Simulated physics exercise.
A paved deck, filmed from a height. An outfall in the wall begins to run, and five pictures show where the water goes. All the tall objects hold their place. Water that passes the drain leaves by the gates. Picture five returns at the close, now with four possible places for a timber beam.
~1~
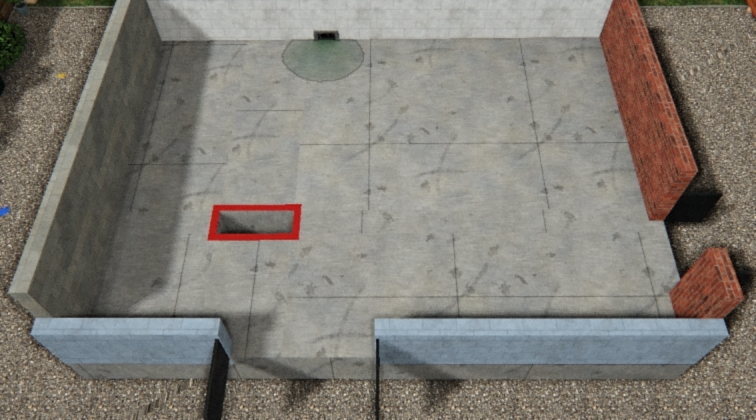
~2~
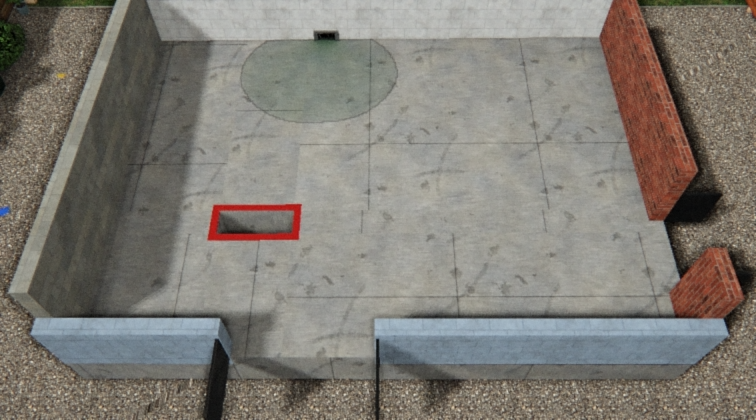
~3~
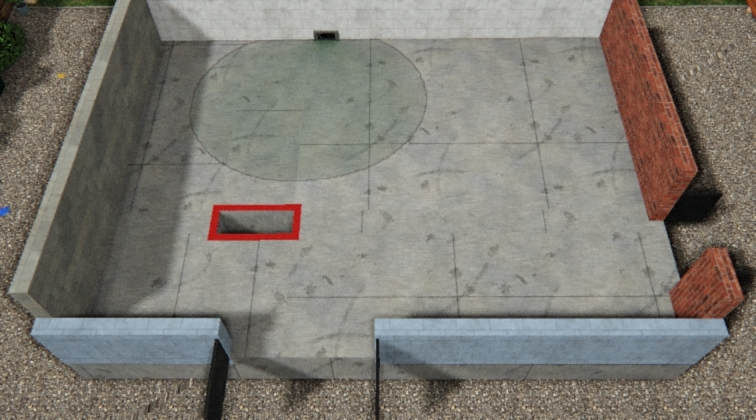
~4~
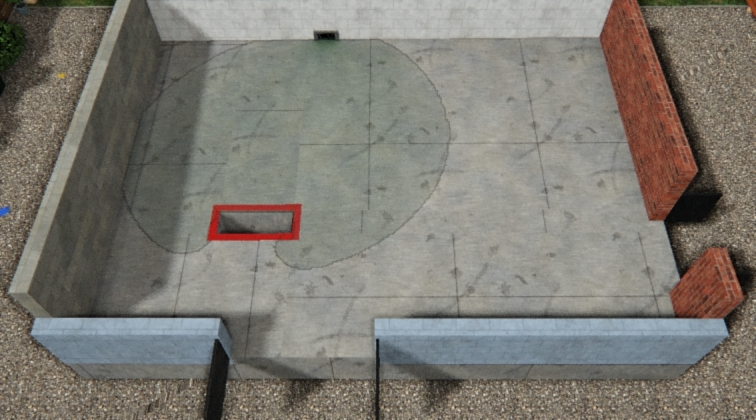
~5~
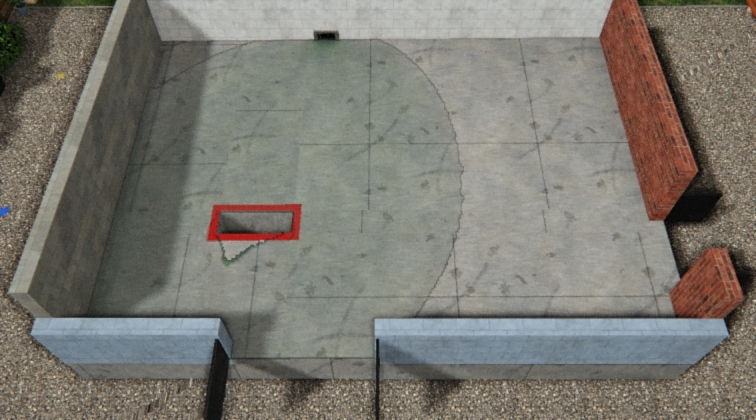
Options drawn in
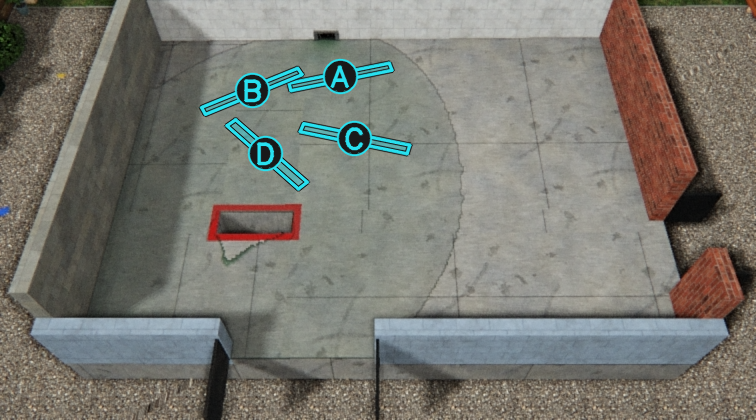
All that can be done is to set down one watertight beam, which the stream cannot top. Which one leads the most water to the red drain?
Choose B.
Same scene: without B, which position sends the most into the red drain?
Here it is position C.
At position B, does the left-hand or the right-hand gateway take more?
The left one.
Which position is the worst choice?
Position D.
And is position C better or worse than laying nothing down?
Position C is worse.
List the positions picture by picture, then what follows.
Outfall at (326, 35); red drain at (255, 222); open gate at (304, 342); open gate at (659, 256); water covers 3 % of the ground and shows as far out as (316, 76); red drain still dry.
Water covers 9 % of the ground and shows as far out as (274, 112); red drain still dry.
Water covers 21 % of the ground and shows as far out as (221, 159); red drain still dry.
Water covers 38 % of the ground and shows as far out as (154, 233); red drain taking water.
Water covers 53 % of the ground and shows as far out as (107, 300); red drain taking water.
On the marked copy, A from (289, 86) to (390, 66); B from (203, 110) to (299, 71); C from (301, 127) to (408, 149); D from (231, 122) to (302, 185).
For position A, about 13 % of the stream runs into the red drain, about 87 % out by the gates.
For position B, about 29 % of the stream runs into the red drain, about 71 % out by the gates.
For position C, about 17 % of the stream runs into the red drain, about 82 % out by the gates.
For position D, about 6 % of the stream runs into the red drain, about 93 % out by the gates.
